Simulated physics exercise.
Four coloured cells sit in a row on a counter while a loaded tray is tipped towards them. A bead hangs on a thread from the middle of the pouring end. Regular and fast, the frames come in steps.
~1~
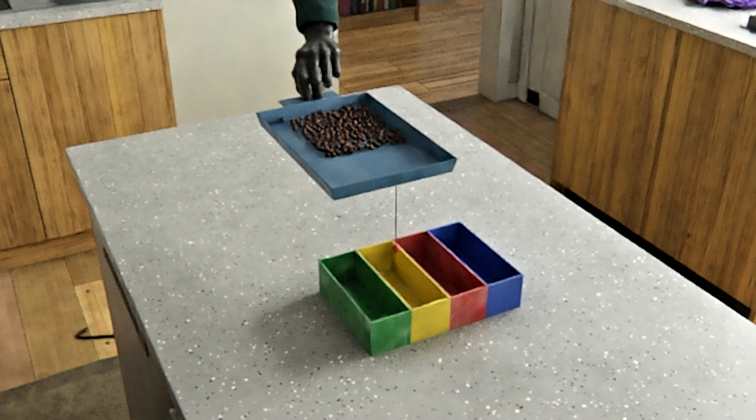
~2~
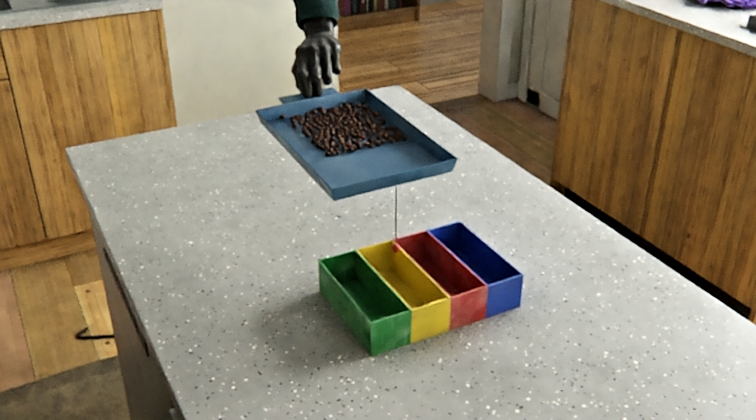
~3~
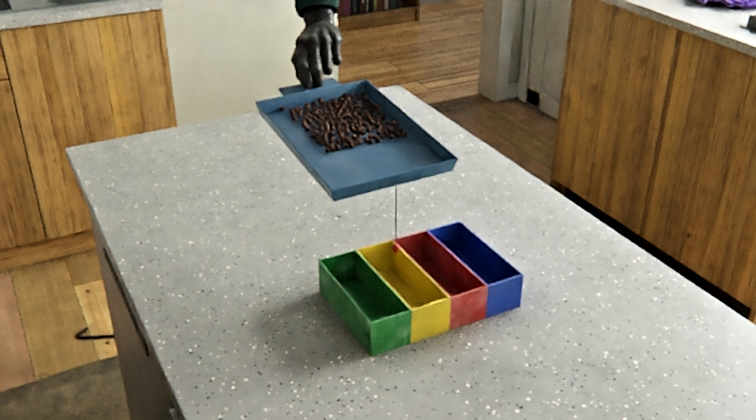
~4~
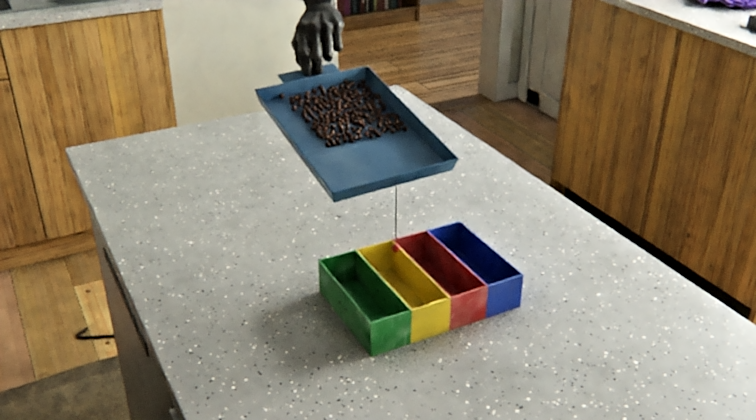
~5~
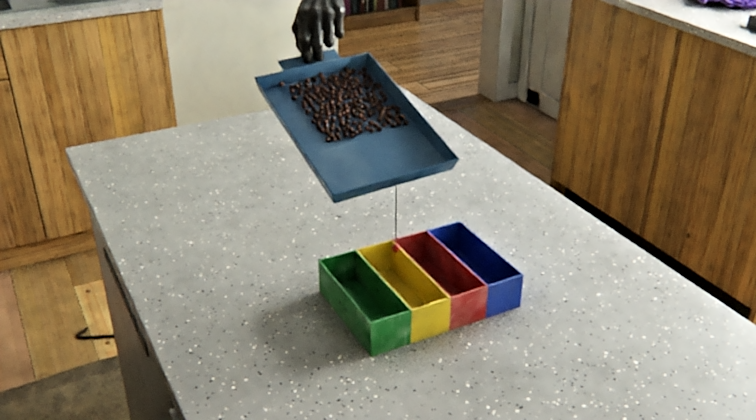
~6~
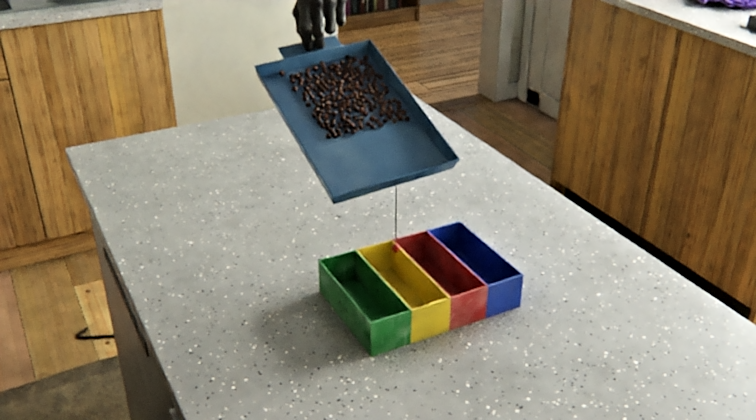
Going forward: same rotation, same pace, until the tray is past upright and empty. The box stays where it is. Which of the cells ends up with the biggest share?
Green.
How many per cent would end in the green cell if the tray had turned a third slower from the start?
Around 40 in every hundred.
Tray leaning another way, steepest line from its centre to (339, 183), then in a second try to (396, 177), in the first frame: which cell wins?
So, in order: The green cell, then the cell in red.
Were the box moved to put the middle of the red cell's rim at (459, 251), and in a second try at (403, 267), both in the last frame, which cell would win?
The green one, then yellow.
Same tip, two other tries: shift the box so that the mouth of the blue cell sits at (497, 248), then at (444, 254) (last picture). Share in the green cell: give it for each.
30% for the first placement, 30% for the second.
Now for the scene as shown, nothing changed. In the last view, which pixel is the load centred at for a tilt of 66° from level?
Look around (374, 192) in the last picture.
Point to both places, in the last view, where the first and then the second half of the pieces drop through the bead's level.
Around (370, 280) at first; around (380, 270) after that.
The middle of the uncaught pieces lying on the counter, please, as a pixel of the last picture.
I'd mark it at about (330, 352).
Just after the last frame, tray tipped steeply; roughly two thirds on the tray; just a few in the yellow cell; just a few in the green cell; roughly a quarter falling or outside the box.
A moment on, tray tipped past a quarter turn; roughly a third on the tray; roughly a quarter in the green cell; about a tenth in the yellow cell; just a few in the red cell; just a few in the blue cell; roughly a third falling or outside the box.
Further on, tray tipped past a quarter turn; roughly half in the green cell; roughly a quarter in the yellow cell; about a tenth in the red cell; just a few in the blue cell; roughly a quarter falling or outside the box.
When it is over, tray tipped past a quarter turn; roughly half in the green cell; roughly a quarter in the yellow cell; about a tenth in the red cell; just a few in the blue cell; roughly a quarter outside the box.
